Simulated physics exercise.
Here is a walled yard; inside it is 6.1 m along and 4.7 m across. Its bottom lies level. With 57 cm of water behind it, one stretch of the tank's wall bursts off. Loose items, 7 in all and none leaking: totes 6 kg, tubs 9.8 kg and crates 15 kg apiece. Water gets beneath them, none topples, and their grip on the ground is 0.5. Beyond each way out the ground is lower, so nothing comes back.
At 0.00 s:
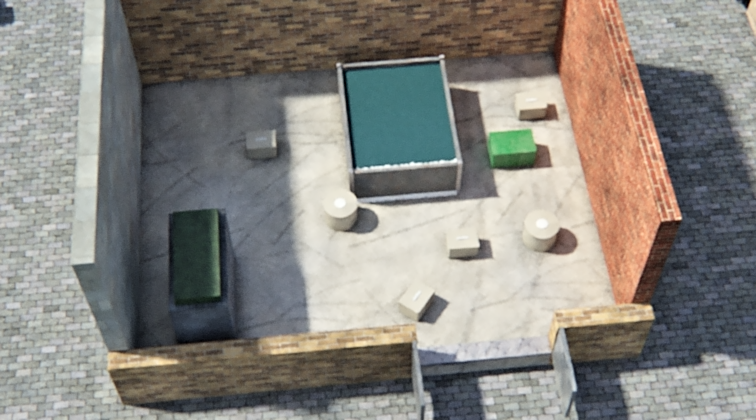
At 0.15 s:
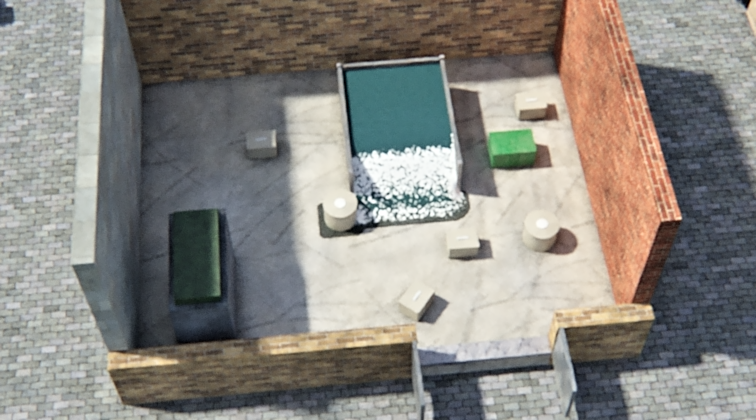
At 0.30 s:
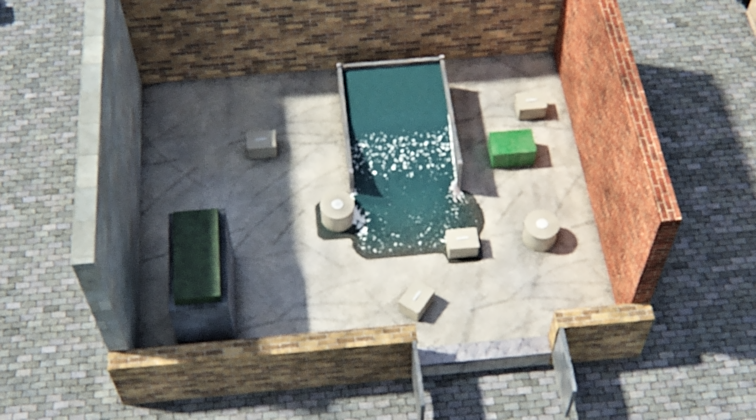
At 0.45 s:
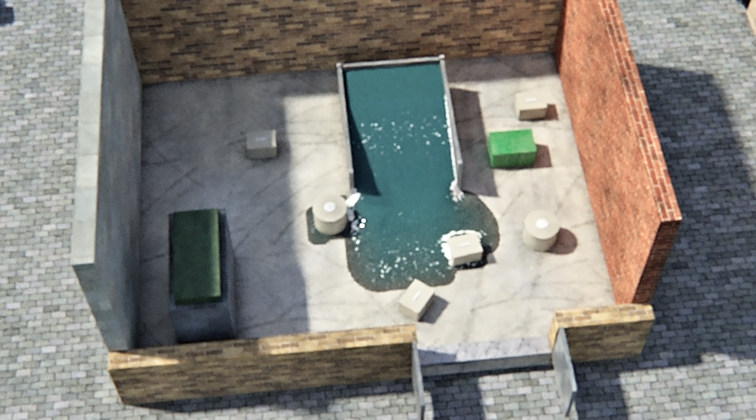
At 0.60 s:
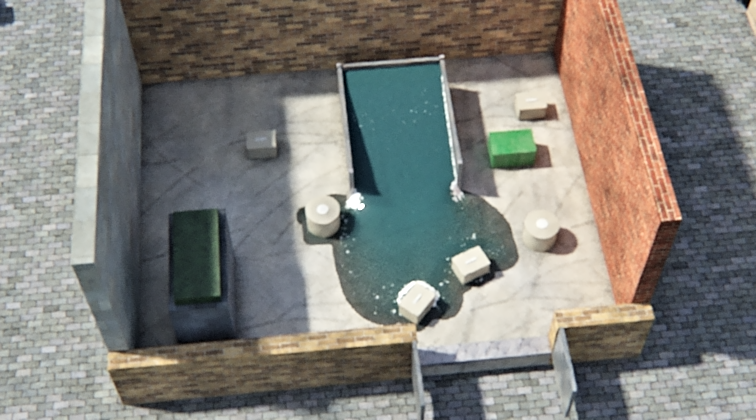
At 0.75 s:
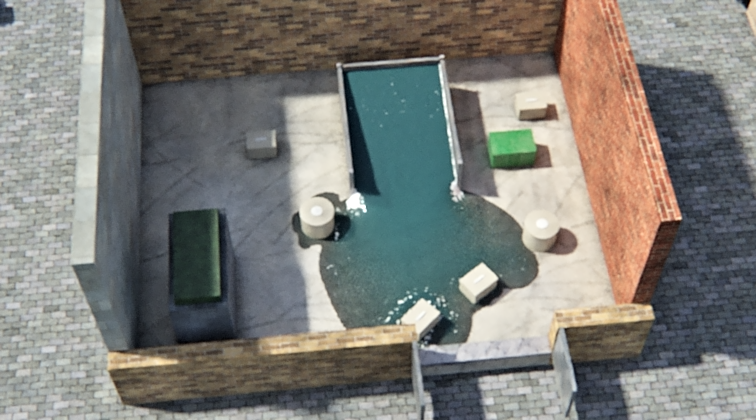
The clip opens on a walled yard with a full tank of dark teal water, pale crates and tubs, and one green crate. White, frothy water bursts from the tank's near side, then spreads across the floor, nudging a nearby tub left and pushing crates while the green crate stays still.
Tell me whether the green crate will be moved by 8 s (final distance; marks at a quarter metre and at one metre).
The green crate holds its place.
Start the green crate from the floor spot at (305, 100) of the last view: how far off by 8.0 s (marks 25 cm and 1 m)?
It barely shifts.
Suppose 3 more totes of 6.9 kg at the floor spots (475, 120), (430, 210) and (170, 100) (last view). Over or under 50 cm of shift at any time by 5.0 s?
In that order: Short of it, over, under.
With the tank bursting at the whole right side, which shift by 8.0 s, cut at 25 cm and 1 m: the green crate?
Then the green crate gets carried off.
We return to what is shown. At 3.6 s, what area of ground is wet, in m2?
Some 18 m2.
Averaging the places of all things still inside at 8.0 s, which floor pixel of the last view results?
Around (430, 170).
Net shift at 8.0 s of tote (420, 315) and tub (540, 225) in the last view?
In turn: Washed out, 0 cm.
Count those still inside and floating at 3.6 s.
I count 0.
After 1.6 s the green crate is near (513, 142), 0.0 m from its start, aground; 2 of 7 are out; 0 afloat.
After 3.6 s the green crate is near (513, 142), 0.0 m from its start, aground; 2 of 7 are out; 0 afloat.
After 5.6 s the green crate is near (513, 142), 0.0 m from its start, aground; 2 of 7 are out; 0 afloat.
After 8.0 s the green crate is near (513, 142), 0.0 m from its start, aground; 2 of 7 are out; 0 afloat.
